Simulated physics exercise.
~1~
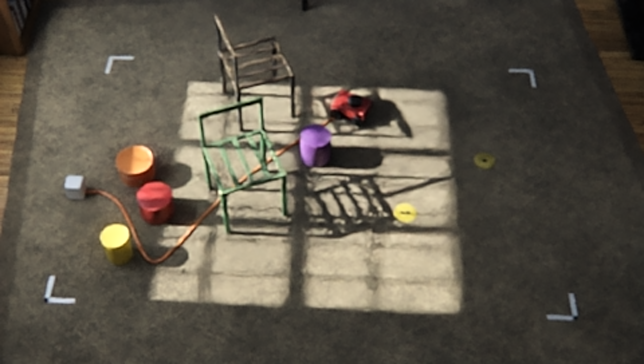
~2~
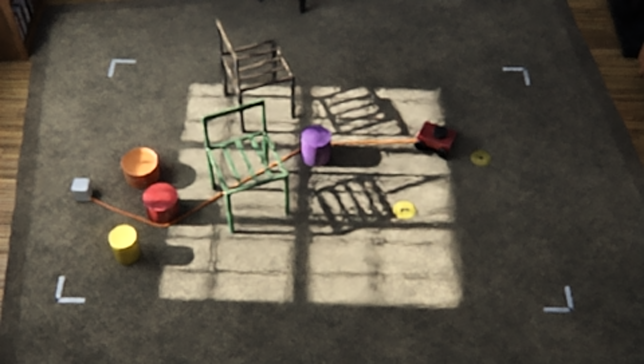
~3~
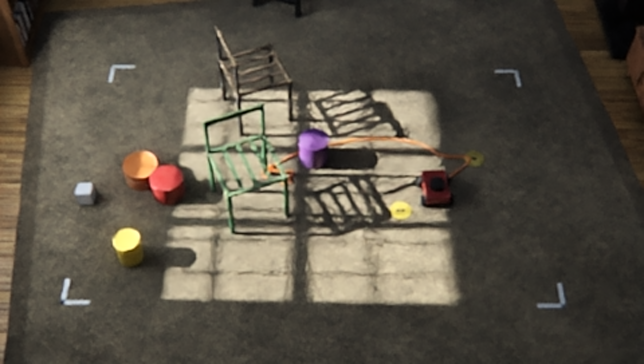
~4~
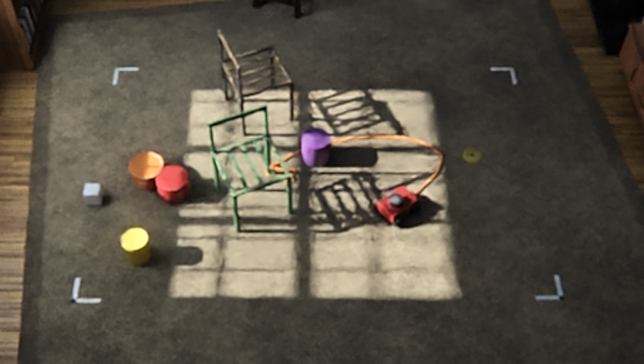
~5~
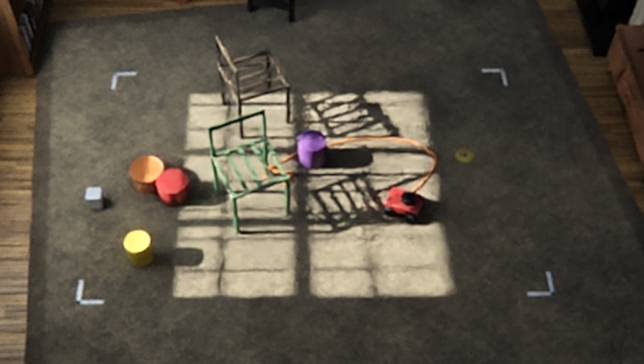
On a dark living-room floor, a little red cart trailing an orange lead among tubs and chairs rolled right, then down toward the yellow marks, pulling the lead free of a small pale block and nudging the red tub before stopping lower right.
